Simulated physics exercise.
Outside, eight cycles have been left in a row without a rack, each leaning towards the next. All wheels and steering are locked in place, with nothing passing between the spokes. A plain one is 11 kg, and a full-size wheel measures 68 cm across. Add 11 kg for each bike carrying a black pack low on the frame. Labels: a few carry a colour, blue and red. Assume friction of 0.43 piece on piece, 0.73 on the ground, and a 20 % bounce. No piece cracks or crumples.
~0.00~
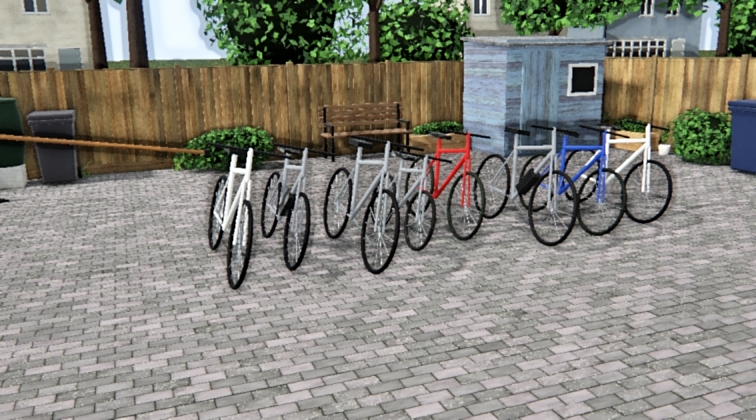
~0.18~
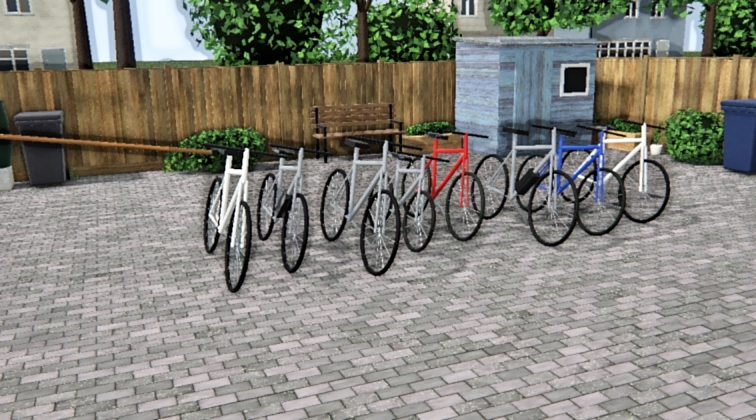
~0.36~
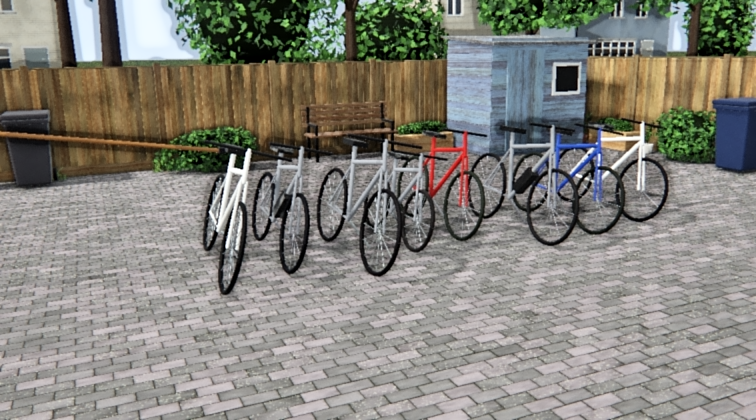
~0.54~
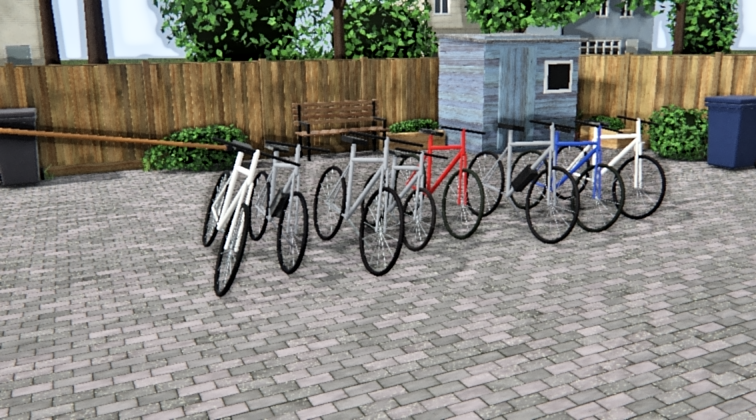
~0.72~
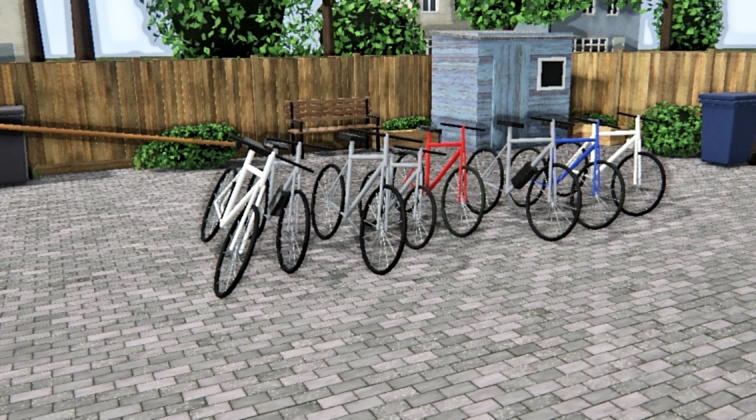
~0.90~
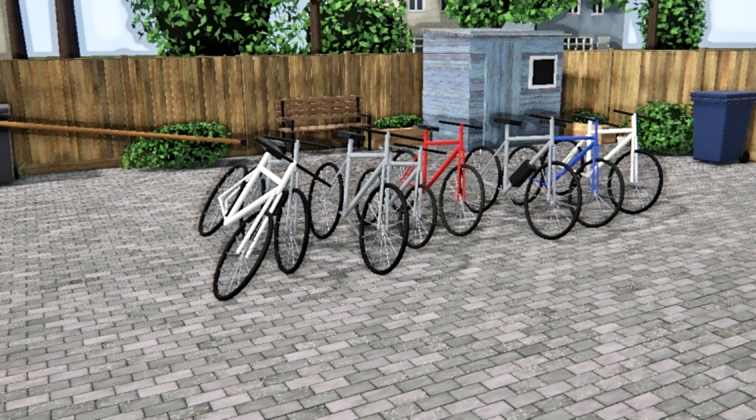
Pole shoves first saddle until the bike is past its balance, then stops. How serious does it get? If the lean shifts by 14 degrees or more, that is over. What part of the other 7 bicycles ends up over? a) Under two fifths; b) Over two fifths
Answer: A.
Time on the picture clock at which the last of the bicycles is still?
At roughly 2.0 s.
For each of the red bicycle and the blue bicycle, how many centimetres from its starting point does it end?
Distance from start in cm - red 0, blue 0.
After 1.20 s, none of the 7 other bicycles over, 1 disturbed.
After 1.52 s, 1 of the 7 other bicycles over.
At rest (2.2 s), 1 of the 7 other bicycles over; blue bicycle unmoved; red bicycle unmoved. That is 14 per cent. Six left standing. As the last picture would show them, middles, blue bicycle near (560, 165), red bicycle near (434, 170).
